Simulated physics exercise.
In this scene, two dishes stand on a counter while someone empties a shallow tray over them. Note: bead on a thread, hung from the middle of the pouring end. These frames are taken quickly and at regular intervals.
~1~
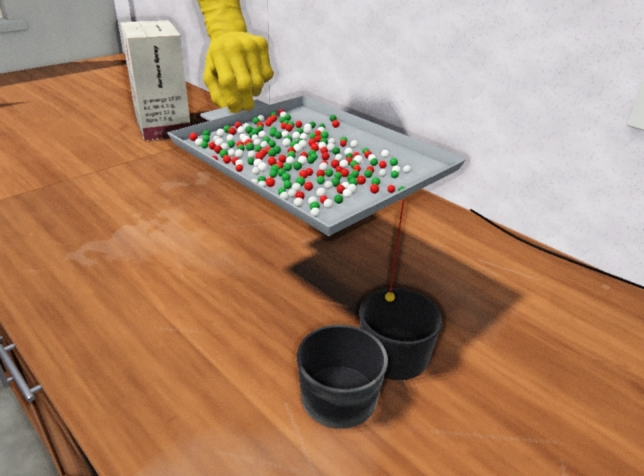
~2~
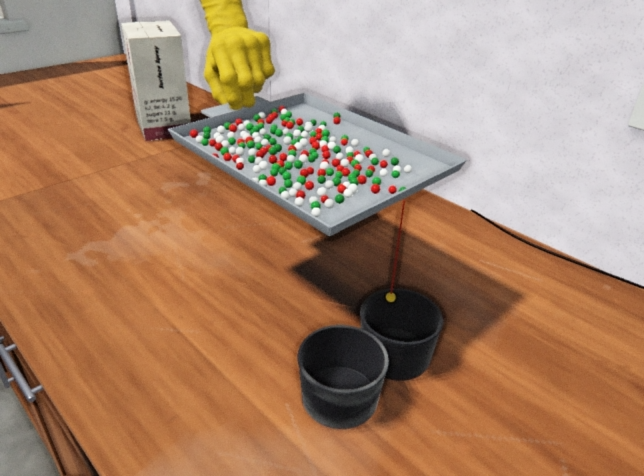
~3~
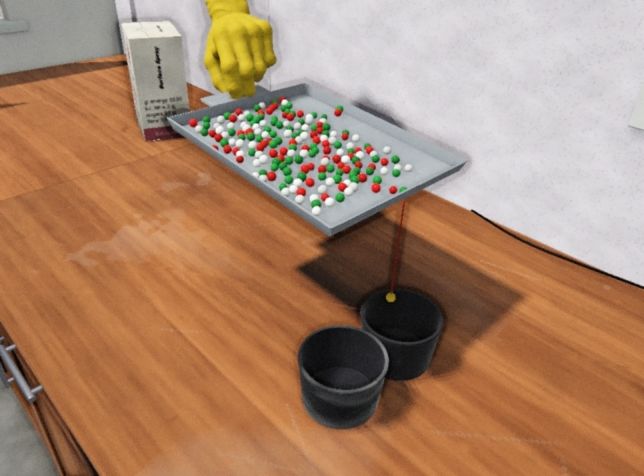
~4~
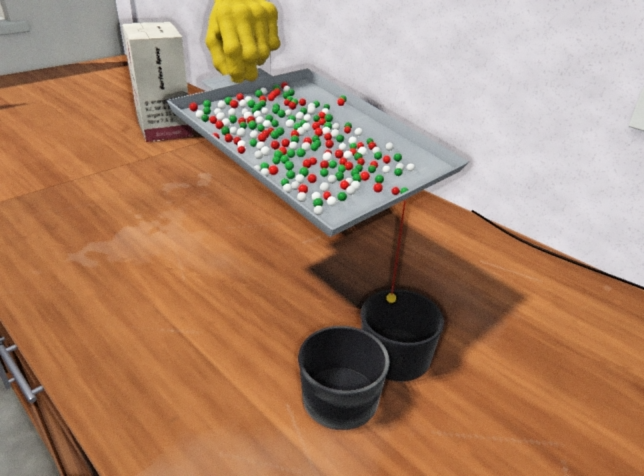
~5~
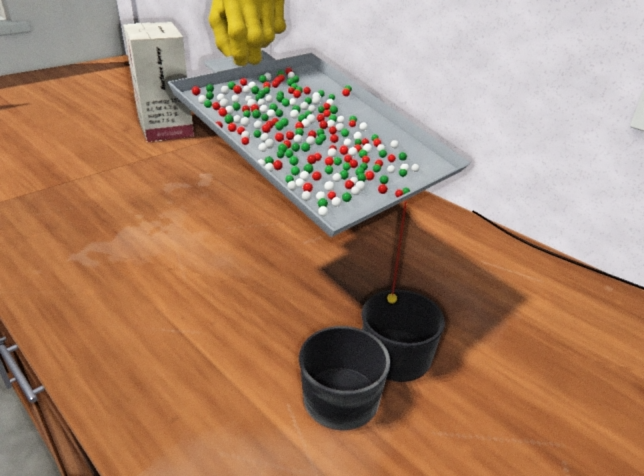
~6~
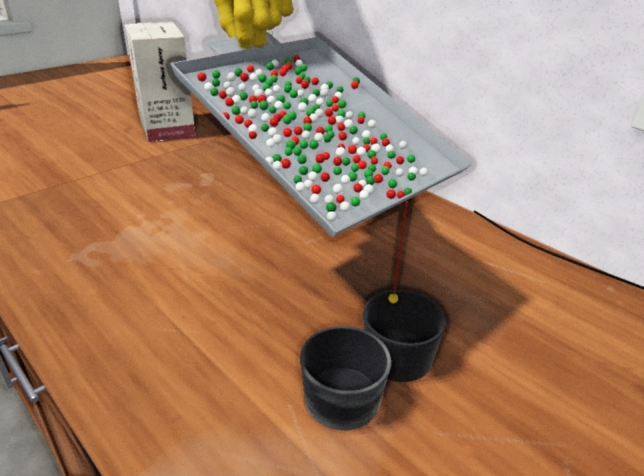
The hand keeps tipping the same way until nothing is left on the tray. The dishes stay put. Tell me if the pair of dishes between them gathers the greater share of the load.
The caught share falls below half.
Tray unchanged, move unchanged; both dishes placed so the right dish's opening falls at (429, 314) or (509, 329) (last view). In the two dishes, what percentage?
It works out to 50 percent and then 10 percent.
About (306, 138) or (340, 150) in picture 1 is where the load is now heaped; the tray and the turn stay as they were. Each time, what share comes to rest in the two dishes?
First some 30, then 40 per cent.
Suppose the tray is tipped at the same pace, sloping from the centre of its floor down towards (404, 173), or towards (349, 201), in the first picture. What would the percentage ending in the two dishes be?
The first comes to 0 %, while the second comes to 60 %.
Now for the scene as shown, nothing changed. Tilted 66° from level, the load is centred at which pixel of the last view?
Close to (417, 262).
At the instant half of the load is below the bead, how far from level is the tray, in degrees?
Somewhere near 80 degrees, I'd say.
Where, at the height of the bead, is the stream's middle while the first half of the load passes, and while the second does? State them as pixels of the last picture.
I'd say around (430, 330) at first, then around (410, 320).
Shortly afterwards, tray tipped steeply; near a third on the tray; only a few in the left dish; a little in the right dish; near a quarter outside both; near a third in the air.
Next, tray tipped past a quarter turn; a little in the left dish; near a quarter in the right dish; near two thirds outside both; a little in the air.
Some moments later, tray tipped past a quarter turn; a little in the left dish; near a quarter in the right dish; the bulk outside both.
In the end, tray tipped past a quarter turn; a little in the left dish; near a quarter in the right dish; the bulk outside both.
